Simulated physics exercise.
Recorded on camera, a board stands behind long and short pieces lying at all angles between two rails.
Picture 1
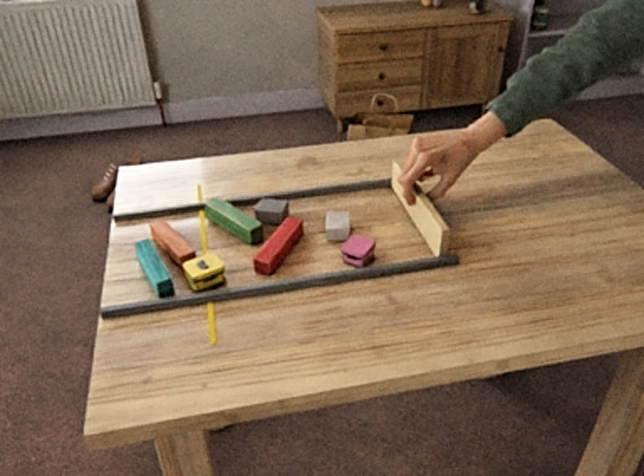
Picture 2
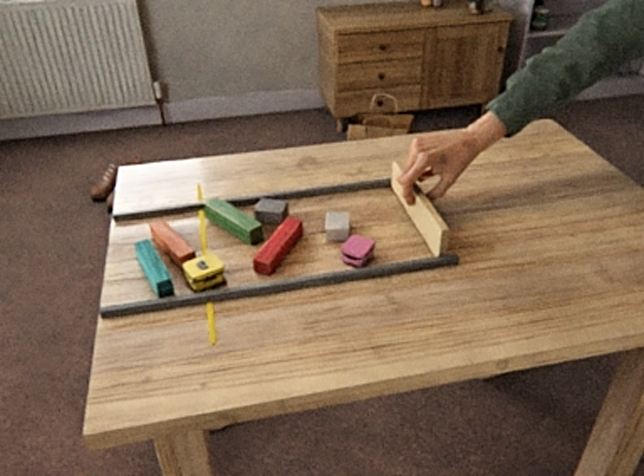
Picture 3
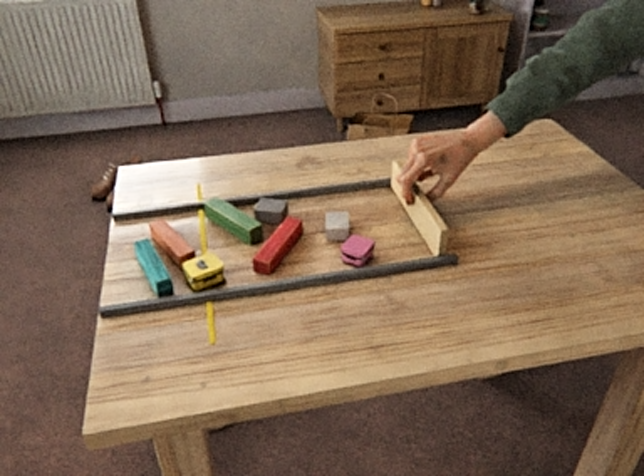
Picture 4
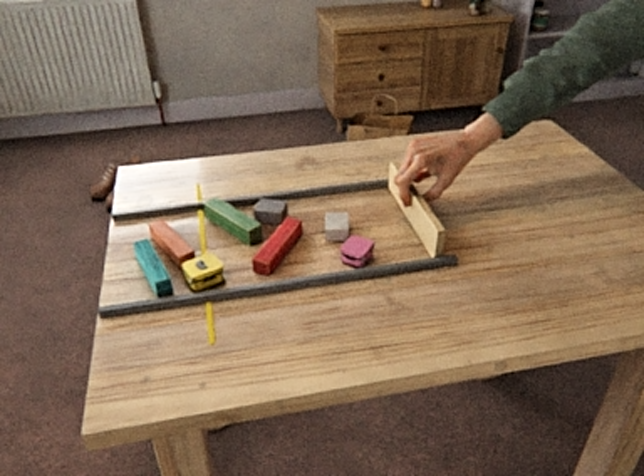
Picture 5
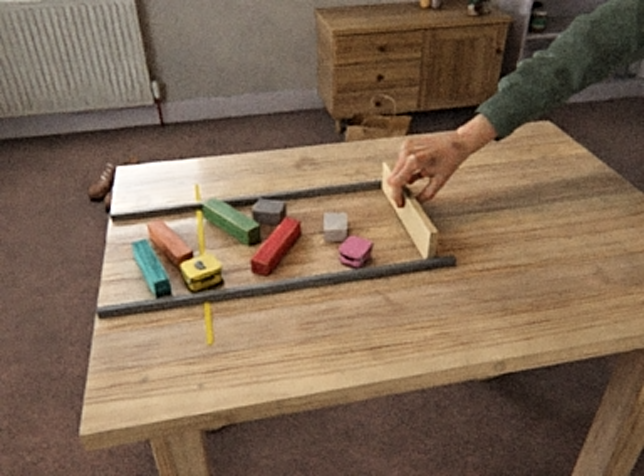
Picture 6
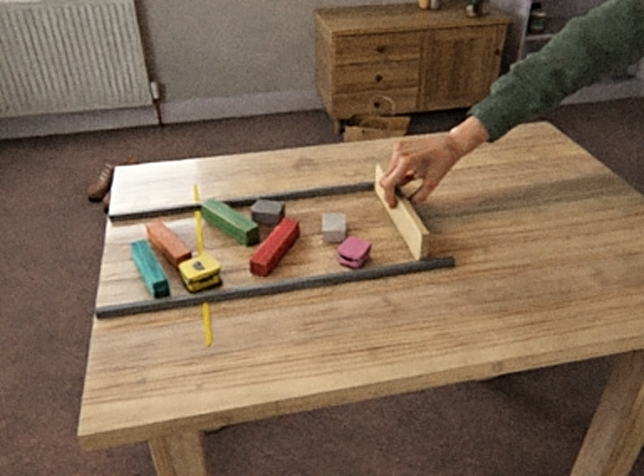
A hand sliding an upright wooden board slightly left between two dark rails, the scattered coloured blocks ahead of it staying still.
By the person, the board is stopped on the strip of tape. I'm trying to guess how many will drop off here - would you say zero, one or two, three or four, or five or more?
Turns out no piece gets pushed past the edge and drops.
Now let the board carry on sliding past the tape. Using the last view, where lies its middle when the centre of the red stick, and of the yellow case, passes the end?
Around (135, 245) first and around (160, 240) second.
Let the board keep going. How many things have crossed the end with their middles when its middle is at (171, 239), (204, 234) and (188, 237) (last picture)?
Per position: 2 / 0 / 1.
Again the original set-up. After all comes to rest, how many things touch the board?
That makes 3.
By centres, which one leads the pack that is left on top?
Turquoise stick.
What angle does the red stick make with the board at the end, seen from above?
About 0 degrees.
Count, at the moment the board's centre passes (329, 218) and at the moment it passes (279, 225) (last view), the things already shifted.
First 2 and then 5.
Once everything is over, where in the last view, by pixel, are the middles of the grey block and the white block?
Answer: First (184, 227), after that (188, 248).
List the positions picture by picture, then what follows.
In the first picture, turquoise stick (154, 267); orange bar (173, 244); yellow case (205, 273); board (418, 206); tape (205, 250).
In the second picture, orange bar (173, 243); white block (338, 226).
In the third picture, yellow case (205, 273); grey block (272, 212).
In the fourth picture, turquoise stick (153, 267); board (414, 207).
In the fifth picture, orange bar (170, 243); red stick (277, 246).
In the sixth picture, turquoise stick (150, 268); orange bar (169, 244); yellow case (201, 274); board (399, 209); tape (201, 250).
Soon after, none off yet; turquoise stick at rest near (150, 268); orange bar at rest near (169, 244); yellow case at rest near (201, 274).
At rest, the number that fall off is zero.
